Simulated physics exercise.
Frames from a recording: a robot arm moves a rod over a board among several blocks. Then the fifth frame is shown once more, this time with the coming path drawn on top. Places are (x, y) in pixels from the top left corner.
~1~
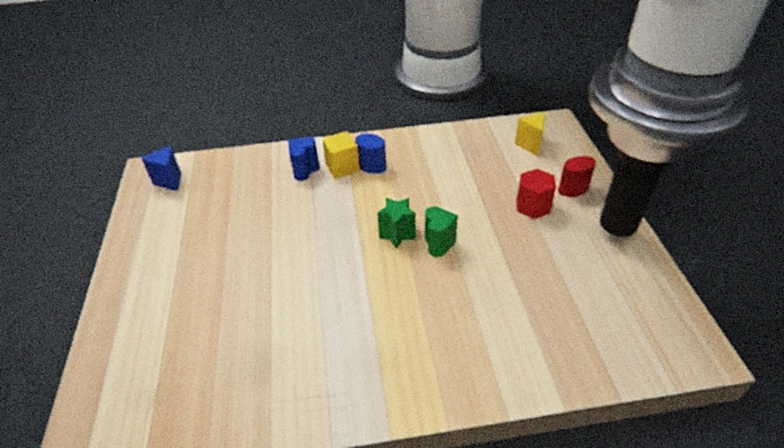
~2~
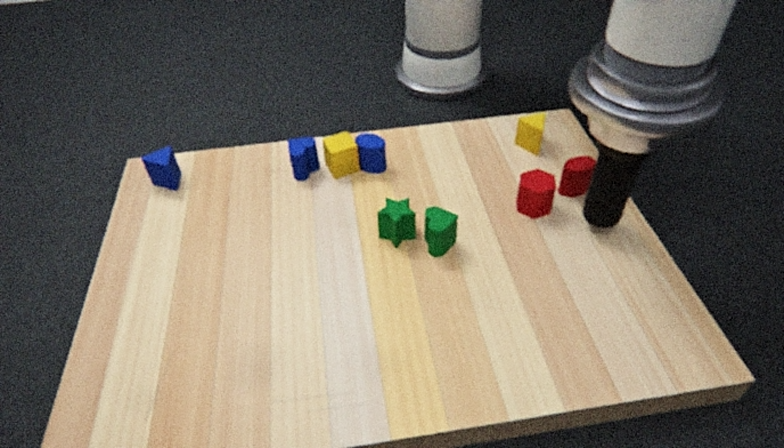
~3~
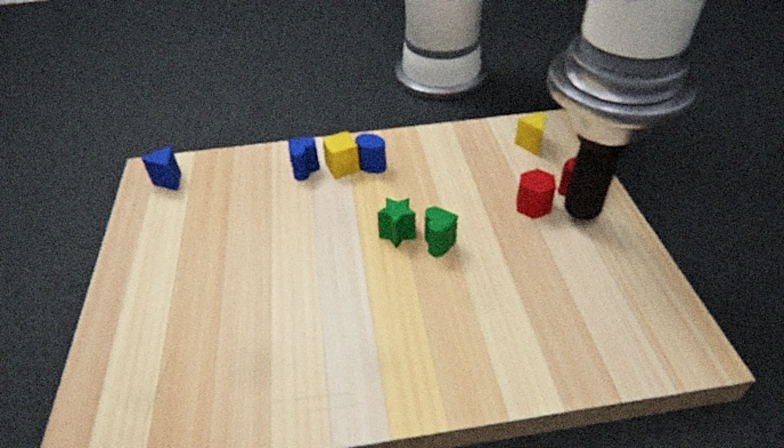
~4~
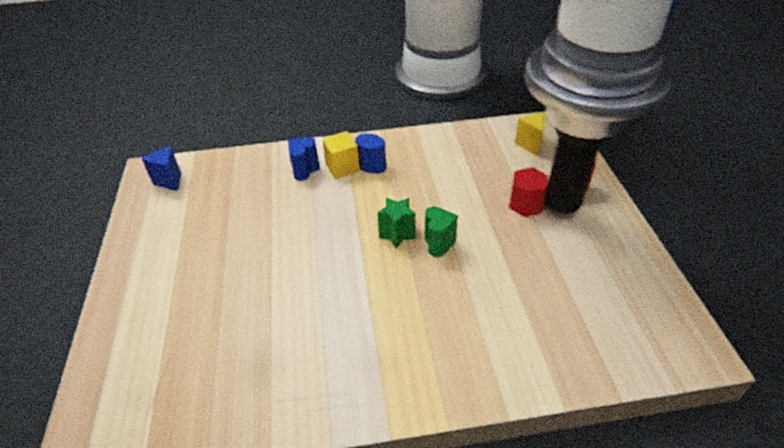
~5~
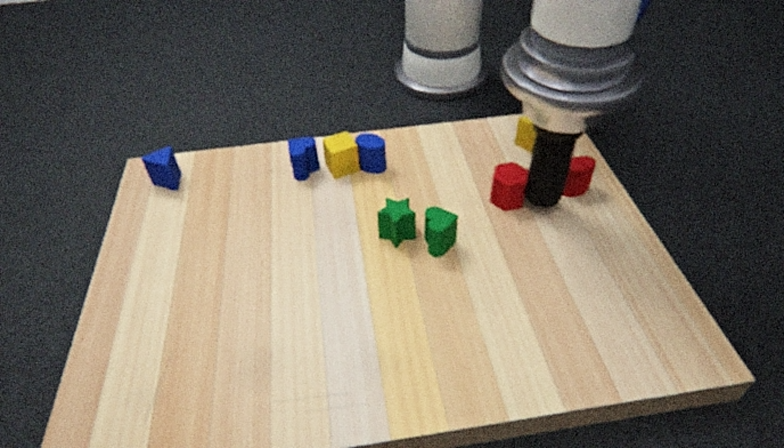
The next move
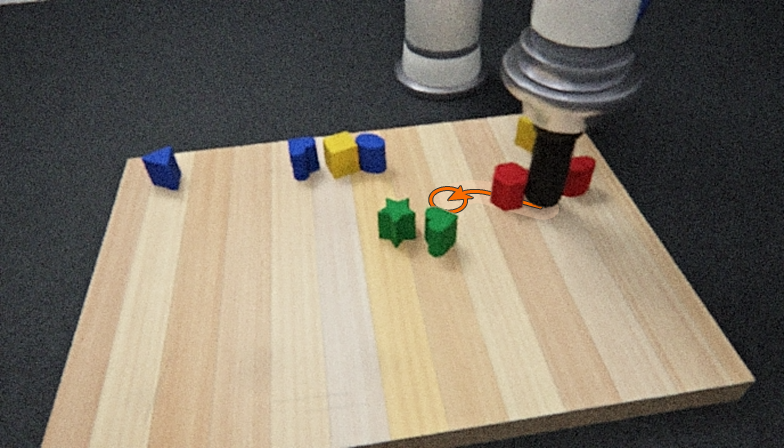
The clip opens on a wooden board with small blue, yellow, green and red blocks, and a robot arm holding a dark rod near the right edge. The rod moves left, passing in front of the red oval block, then pushes the red hexagon a short way left.
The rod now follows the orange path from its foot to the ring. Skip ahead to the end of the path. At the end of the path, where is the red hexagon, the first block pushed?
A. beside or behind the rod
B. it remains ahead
My answer is option A.
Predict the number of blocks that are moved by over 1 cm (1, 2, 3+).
Counting only shifts above 1 cm, I get one block.
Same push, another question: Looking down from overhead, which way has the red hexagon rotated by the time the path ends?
Clockwise.
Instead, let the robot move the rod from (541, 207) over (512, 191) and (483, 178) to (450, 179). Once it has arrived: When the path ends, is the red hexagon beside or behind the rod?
No.
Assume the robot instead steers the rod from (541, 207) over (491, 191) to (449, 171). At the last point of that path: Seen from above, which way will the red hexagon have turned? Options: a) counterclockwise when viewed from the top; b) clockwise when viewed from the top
Answer: A.
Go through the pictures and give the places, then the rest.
Tip of the rod (618, 225), middles of tops, red hexagon (538, 180), red oval (580, 163), in the first picture.
Rod (601, 216), nothing pushed, in the second picture.
Rod (582, 209), nothing pushed, in the third picture.
Rod (563, 202), red hexagon (531, 178), in the fourth picture.
Rod (543, 197), red hexagon (511, 173), red oval (580, 163), in the fifth picture.
The line goes from (541, 207) by way of (508, 198) and (476, 191) to (448, 200).
What follows on the original path. One third of the way, rod (509, 188); red hexagon (478, 164).
Two thirds of the way, rod (477, 181); red hexagon (447, 156).
At the end, rod (449, 190); red hexagon (431, 155), turned 35° clockwise; red oval unmoved.
